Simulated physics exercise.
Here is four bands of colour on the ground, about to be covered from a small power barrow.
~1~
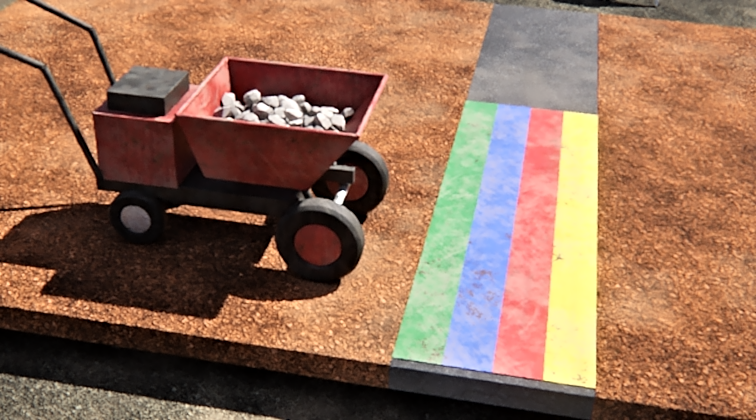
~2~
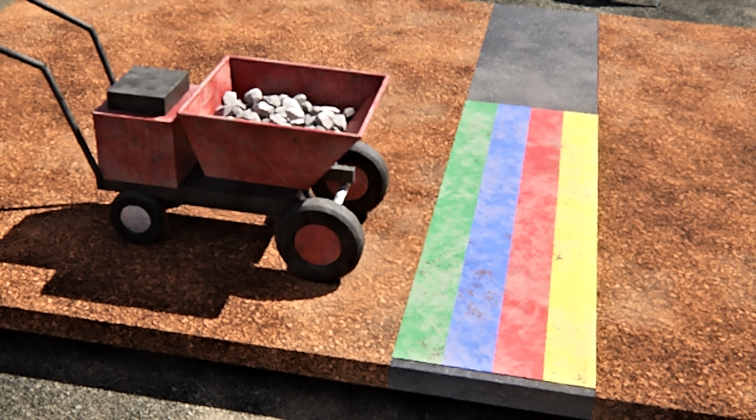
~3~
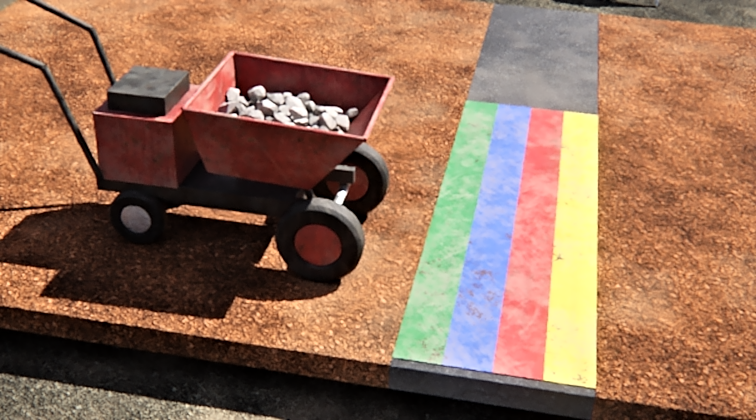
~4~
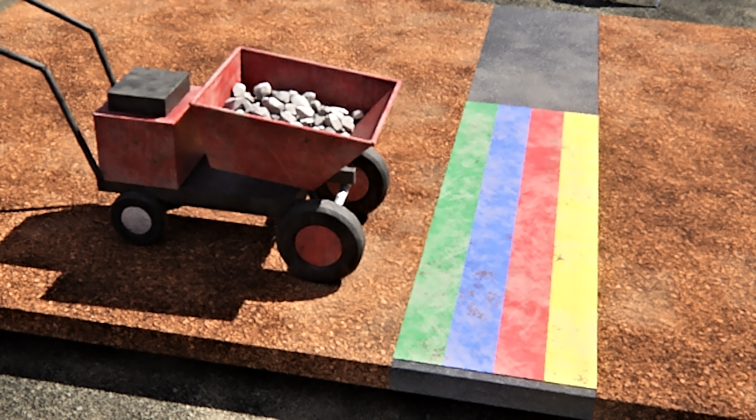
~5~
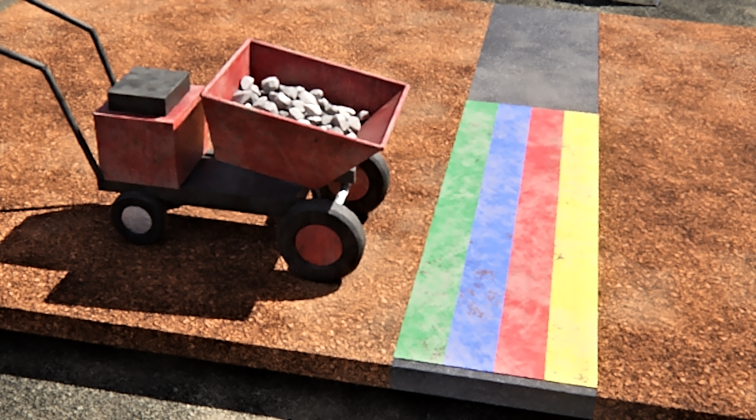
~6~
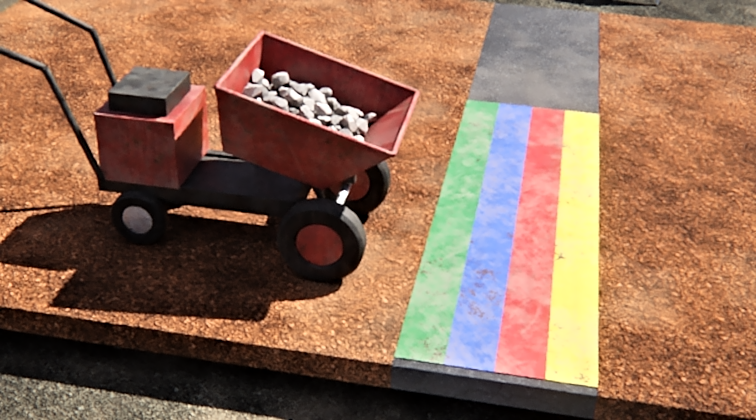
On a slab of rough orange-brown ground crossed by a dark strip, seen from above at an angle, sunlight throws hard shadows. A small red barrow with black handles and dark wheels stands at left, its skip holding grey broken stones, while green, blue, red and yellow bands lie side by side to its right. The skip gradually tilts forward to the right, its rear rising, while the wheels and camera stay still.
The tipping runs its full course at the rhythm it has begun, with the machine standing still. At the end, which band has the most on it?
Most lies over the blue band.
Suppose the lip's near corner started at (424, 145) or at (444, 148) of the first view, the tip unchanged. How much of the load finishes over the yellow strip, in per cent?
About 40 and 40 per cent.
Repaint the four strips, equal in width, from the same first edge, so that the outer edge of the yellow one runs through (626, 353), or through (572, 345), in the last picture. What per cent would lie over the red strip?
About 20 and 30 per cent.
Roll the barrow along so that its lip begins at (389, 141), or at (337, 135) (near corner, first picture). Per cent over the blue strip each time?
In turn 40 and 30 in a hundred.
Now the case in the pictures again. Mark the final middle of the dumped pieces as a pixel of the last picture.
Around (493, 255).
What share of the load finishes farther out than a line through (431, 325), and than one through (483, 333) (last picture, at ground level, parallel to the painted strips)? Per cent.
Near 90 % and 40 %.
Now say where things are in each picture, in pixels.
Lip of the skip (357, 137), level; top of the load (279, 122), broken stones; green strip (427, 321); blue strip (474, 328); red strip (522, 335); yellow strip (571, 342), in the first frame.
Lip of the skip (359, 138), level; top of the load (280, 122), in the second frame.
Lip of the skip (364, 140), tipped barely; top of the load (283, 120), in the third frame.
Lip of the skip (372, 144), tipped a little; top of the load (262, 115), in the fourth frame.
Lip of the skip (381, 149), tipped a little; top of the load (270, 110), in the fifth frame.
Lip of the skip (393, 155), tipped clearly; top of the load (270, 104); green strip (429, 320); blue strip (476, 327); red strip (524, 334); yellow strip (573, 341), in the sixth frame.
Just after the last frame, skip tipped steeply; every one in the skip.
A moment on, skip tipped steeply; almost all in the skip; about a tenth over the blue strip.
Further on, skip tipped right over; roughly a quarter in the skip; about a tenth over the green strip; roughly half over the blue strip; roughly a quarter over the red strip; about a tenth over the yellow strip; just a few off the paint.
When it is over, skip tipped right over; about a tenth in the skip; roughly a quarter over the green strip; roughly a third over the blue strip; roughly a quarter over the red strip; about a tenth over the yellow strip; just a few off the paint.
